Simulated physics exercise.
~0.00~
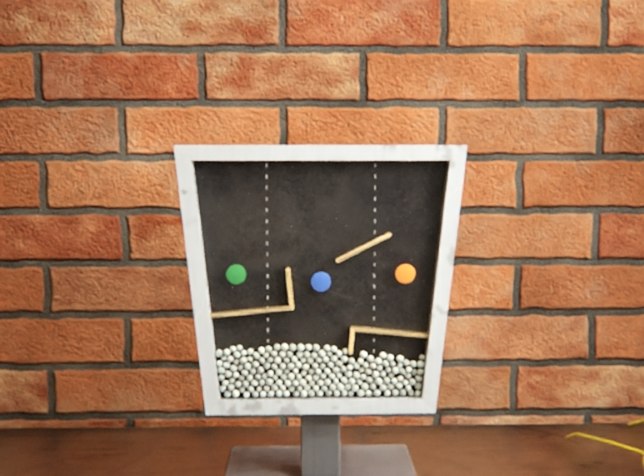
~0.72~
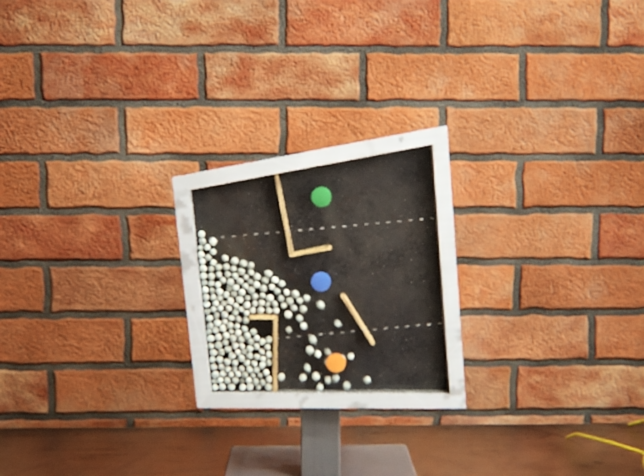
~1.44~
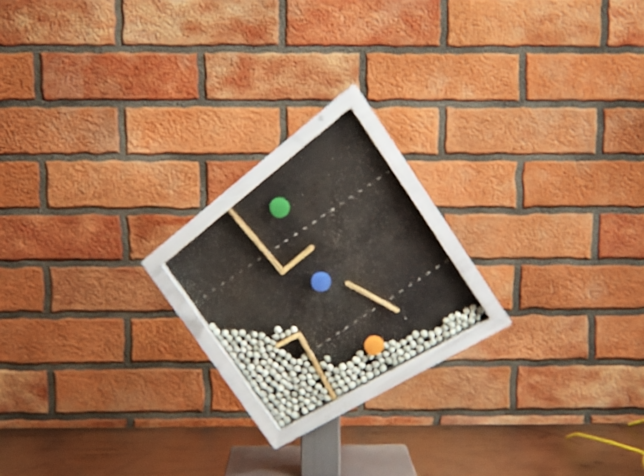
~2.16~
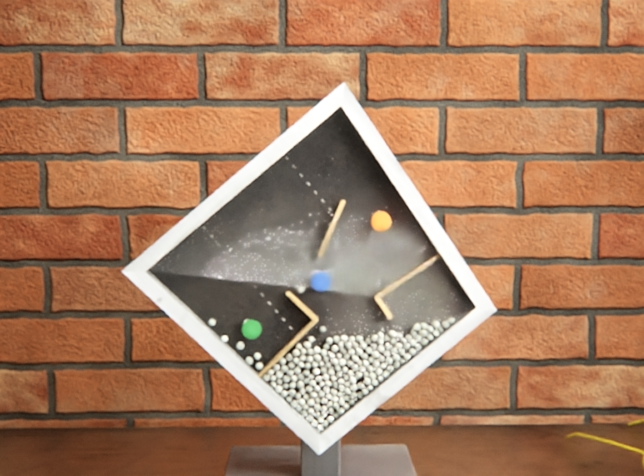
White beads tumble inside a framed box as it turns clockwise, then swings back anticlockwise.
